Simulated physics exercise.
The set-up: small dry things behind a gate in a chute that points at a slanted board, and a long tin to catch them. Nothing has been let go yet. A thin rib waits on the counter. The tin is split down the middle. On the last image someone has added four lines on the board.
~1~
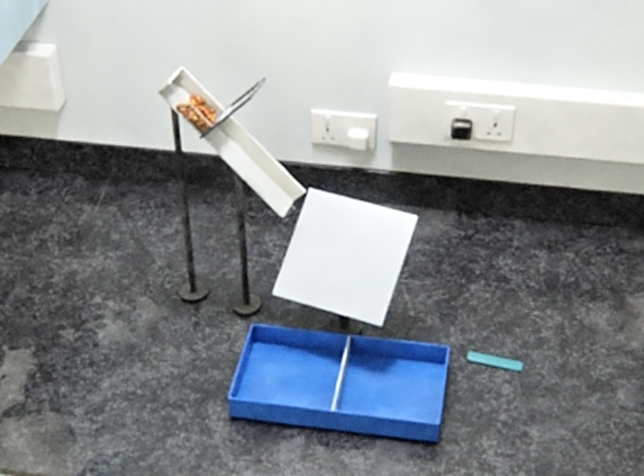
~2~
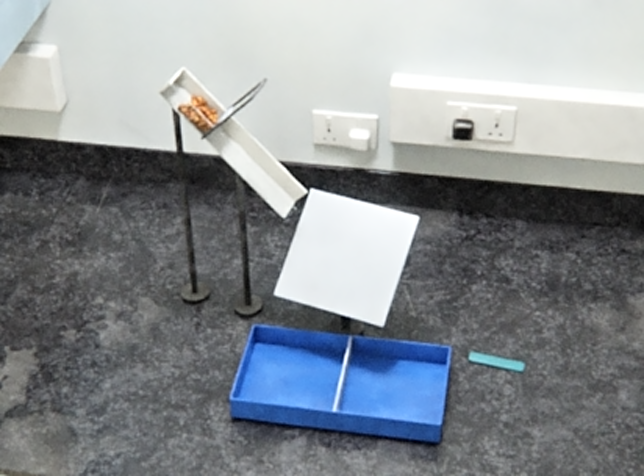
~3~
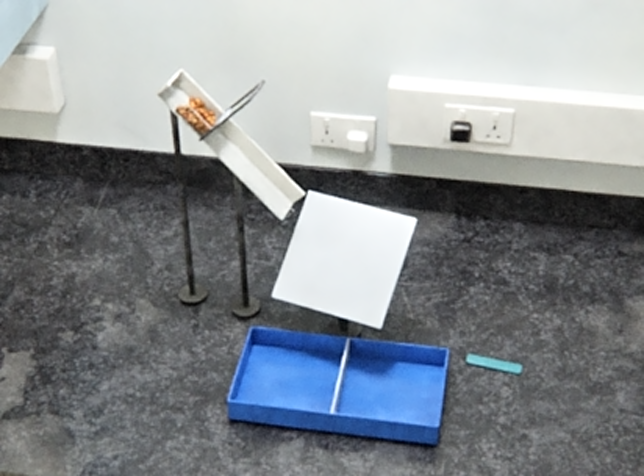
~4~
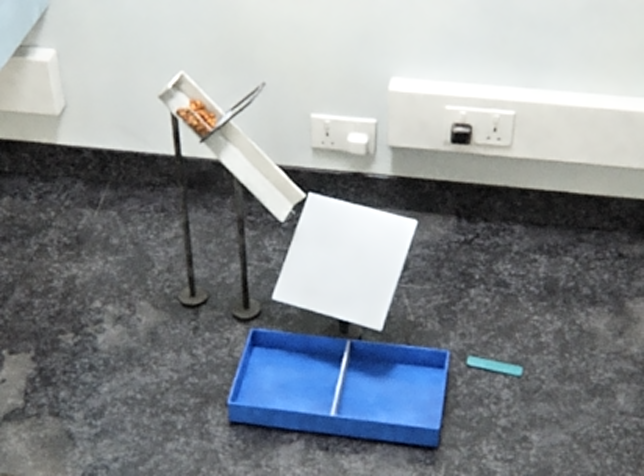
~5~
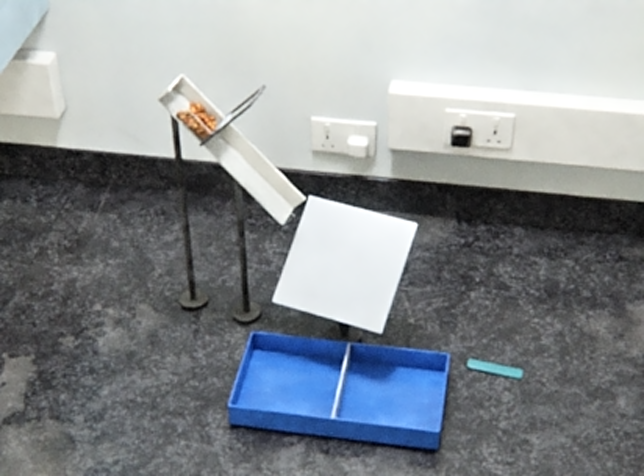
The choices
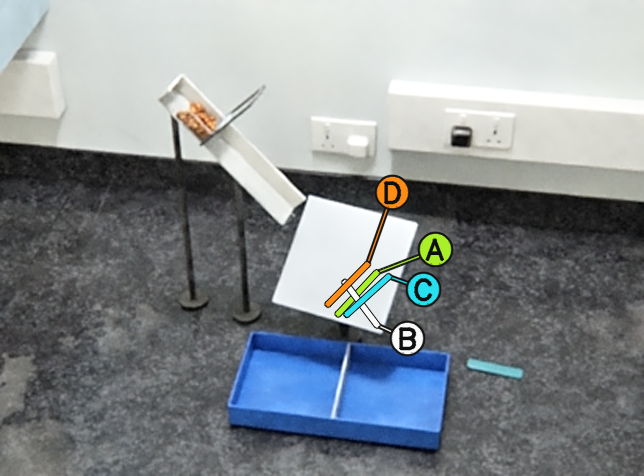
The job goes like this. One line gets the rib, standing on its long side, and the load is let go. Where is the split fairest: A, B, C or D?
Go for B.
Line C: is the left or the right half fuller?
Left.
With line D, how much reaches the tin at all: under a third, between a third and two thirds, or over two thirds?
It is over two thirds.
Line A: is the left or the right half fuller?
More lands on the left.
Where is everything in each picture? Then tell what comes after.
In the first frame, load behind the gate at (202, 116), cereal balls; lip of the chute at (288, 209), sloping fairly steeply.
In the second frame, middle of the board at (346, 256), tilted fairly steeply; middle of its low edge at (327, 310); of its high edge at (364, 203).
In the third frame, front corners of the tin at (228, 400) and (438, 426); front end of its middle wall at (332, 413); gate still shut at (223, 118).
In the fourth frame, middle of the load at (202, 120); lip at (288, 213).
In the fifth frame, middle of the load at (202, 123); lip at (288, 216).
On the marked copy, line A from (376, 272) to (338, 314); line B from (344, 282) to (376, 325); line C from (388, 276) to (346, 314); line D from (367, 264) to (328, 304).
Choosing A, of what is caught, nearly all in the left half, a stray few in the right.
Choosing B, of what is caught, about half in the left half, about half in the right.
Choosing C, of what is caught, nearly all in the left half, a small part in the right.
Choosing D, of what is caught, nearly all in the left half, a stray few in the right.
